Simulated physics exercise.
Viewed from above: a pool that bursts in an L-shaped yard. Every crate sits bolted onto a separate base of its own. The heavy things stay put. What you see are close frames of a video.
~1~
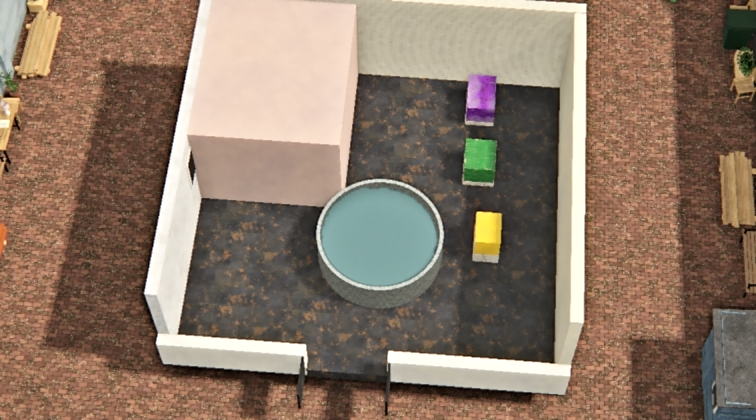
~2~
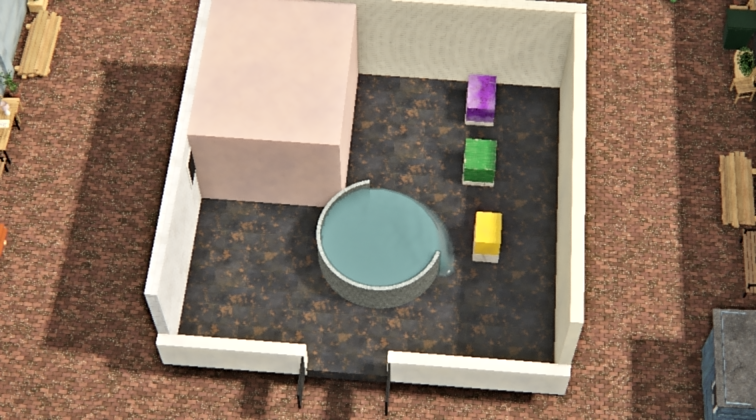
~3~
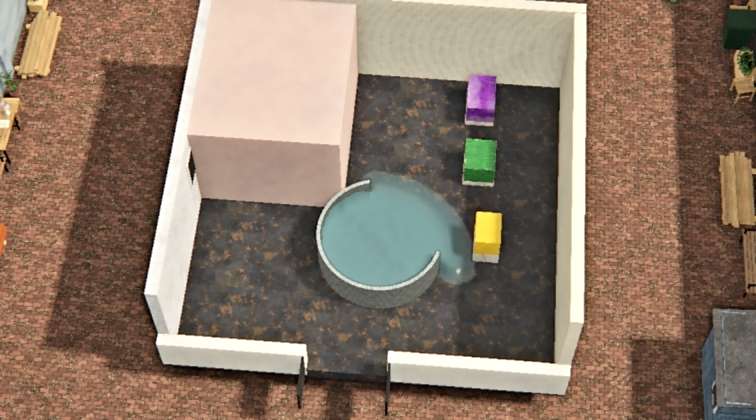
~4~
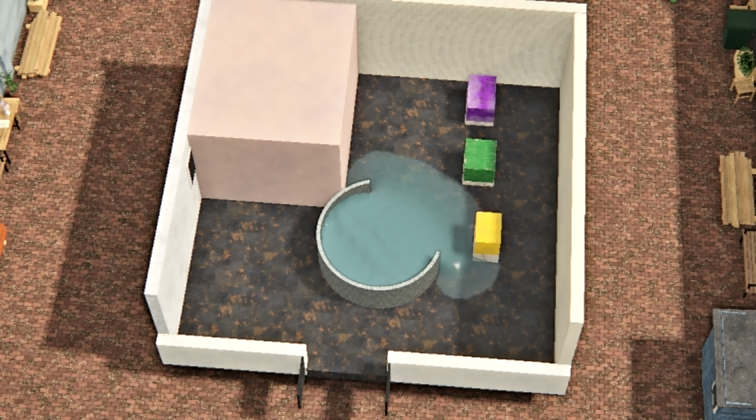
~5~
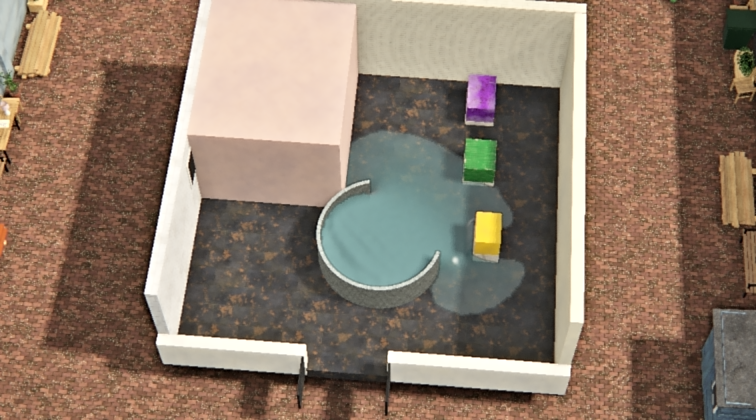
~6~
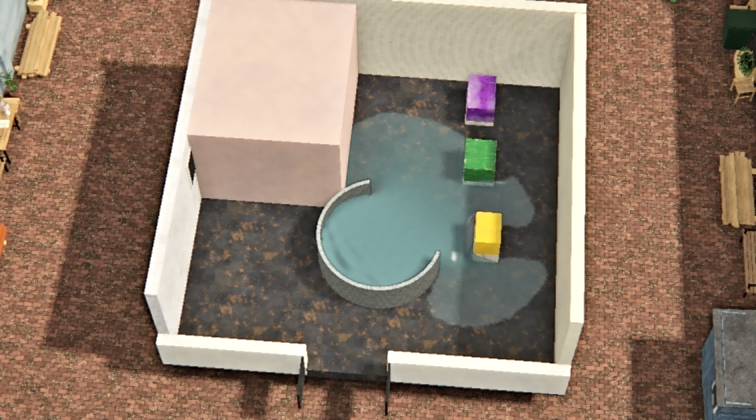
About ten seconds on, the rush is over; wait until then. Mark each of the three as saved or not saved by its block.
Purple crate - not saved; yellow crate - not saved; green crate - not saved.
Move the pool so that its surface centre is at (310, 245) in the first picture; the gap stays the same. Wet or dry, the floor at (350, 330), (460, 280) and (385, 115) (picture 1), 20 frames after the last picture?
First unwetted; next drenched; last drenched.
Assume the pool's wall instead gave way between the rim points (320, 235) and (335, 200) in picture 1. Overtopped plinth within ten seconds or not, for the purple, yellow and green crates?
Result: Purple crate is left untouched, yellow crate is left untouched, green crate is left untouched.
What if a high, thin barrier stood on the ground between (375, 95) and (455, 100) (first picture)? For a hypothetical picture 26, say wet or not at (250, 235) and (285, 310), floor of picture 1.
Untouched, untouched.
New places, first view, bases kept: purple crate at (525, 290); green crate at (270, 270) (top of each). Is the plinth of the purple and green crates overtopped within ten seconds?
Looks like the purple crate gets reached and the green crate never gets reached.
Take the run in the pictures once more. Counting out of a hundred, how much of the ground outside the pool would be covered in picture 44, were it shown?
It works out to about 80 in a hundred.
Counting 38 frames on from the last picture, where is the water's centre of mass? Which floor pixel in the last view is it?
My reading is close to (451, 205).
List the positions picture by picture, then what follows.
The round tank at (380, 235) is whole and still, in the first picture.
The front is at a hidden place, out from the gap on the round tank's far side, in the second picture.
The front is at (467, 279), out from the gap on the round tank's far side, in the third picture.
Water pours out on the round tank's far side and has run to (356, 164), in the fourth picture.
The front is at (351, 146), out from the gap on the round tank's far side, in the fifth picture.
Water pours out on the round tank's far side and has run to (536, 289), in the sixth picture.
A moment on, water covers 45 % of the floor; the purple crate water round its plinth, the yellow crate water round its plinth, the green crate water round its plinth.
Next, water covers 60 % of the floor; the purple crate water round its plinth, the yellow crate water round its plinth, the green crate water round its plinth.
Then, water covers 65 % of the floor; the purple crate water round its plinth, the yellow crate water round its plinth, the green crate water round its plinth.
Later, water covers 80 % of the floor; the purple crate water round its plinth, the yellow crate water round its plinth, the green crate water round its plinth.
In the end, water covers 100 % of the floor; the purple crate was topped, the yellow crate was topped, the green crate was topped.
